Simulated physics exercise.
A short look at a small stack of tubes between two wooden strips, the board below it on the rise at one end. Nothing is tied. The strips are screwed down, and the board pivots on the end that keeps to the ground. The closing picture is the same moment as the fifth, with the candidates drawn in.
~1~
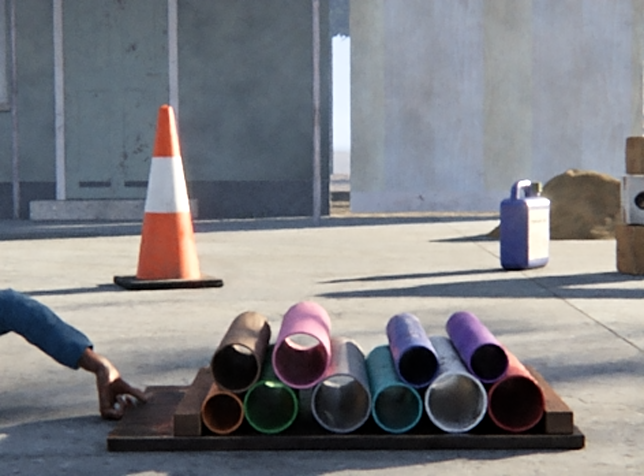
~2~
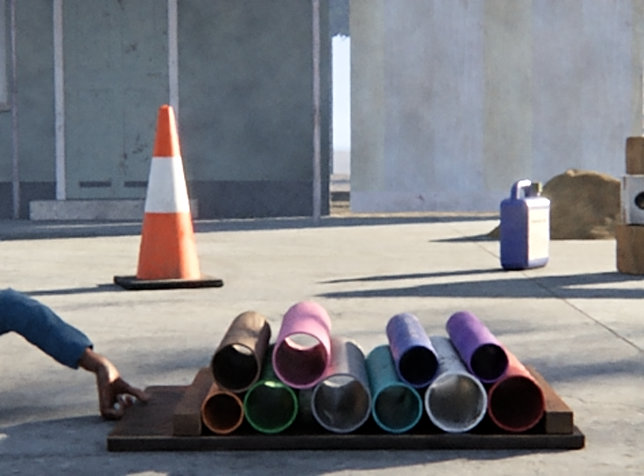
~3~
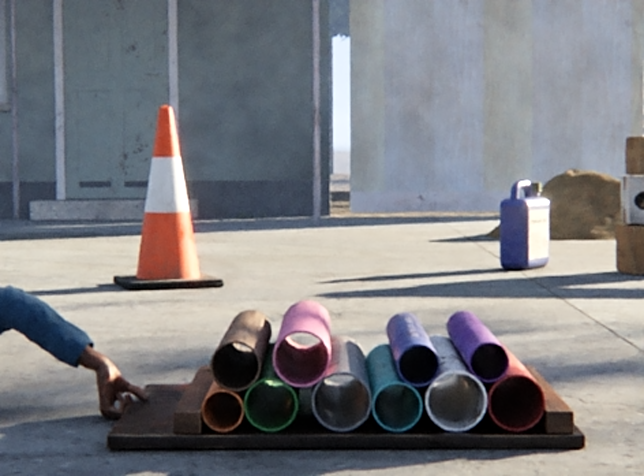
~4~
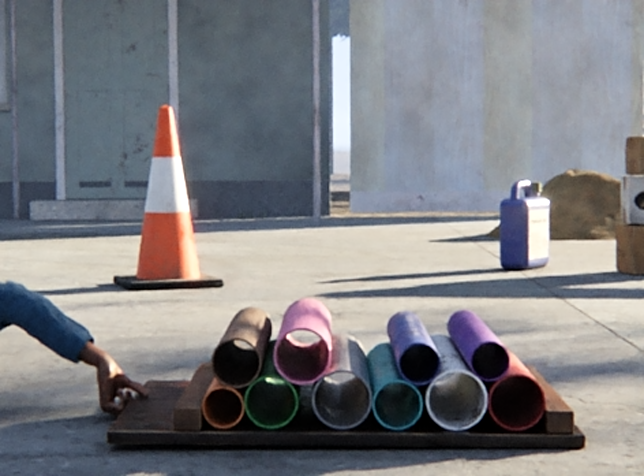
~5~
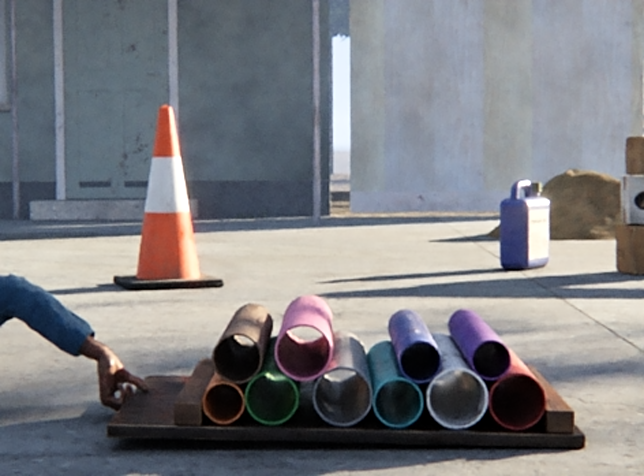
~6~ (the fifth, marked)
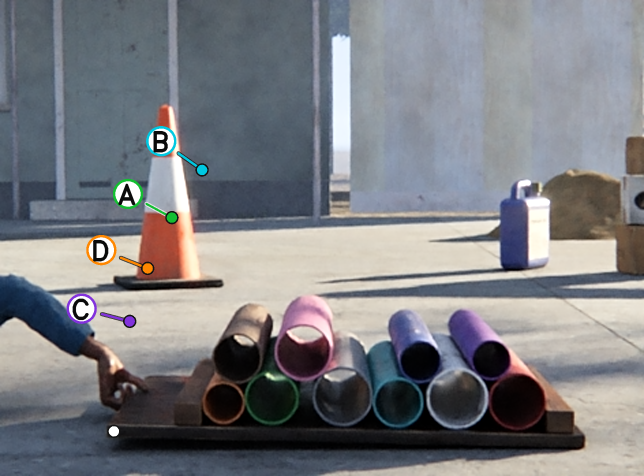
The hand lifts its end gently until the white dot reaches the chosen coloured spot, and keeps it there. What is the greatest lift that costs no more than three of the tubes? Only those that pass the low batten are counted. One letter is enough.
No higher than B.
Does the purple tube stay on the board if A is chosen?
Yes.
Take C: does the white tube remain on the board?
Yes.
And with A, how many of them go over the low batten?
With A, none.
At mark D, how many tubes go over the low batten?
It comes to none.
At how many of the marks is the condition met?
Four of them.
On the copy, A at (172, 218); B at (202, 170); C at (130, 321); D at (148, 268); the white dot at (114, 431).
On B. First, board at 22°.
Then, board at 36°.
Finally, board at 36°, three over the low batten (pink, blue, purple).
By contrast, A none over the low batten; C none over the low batten; D none over the low batten.
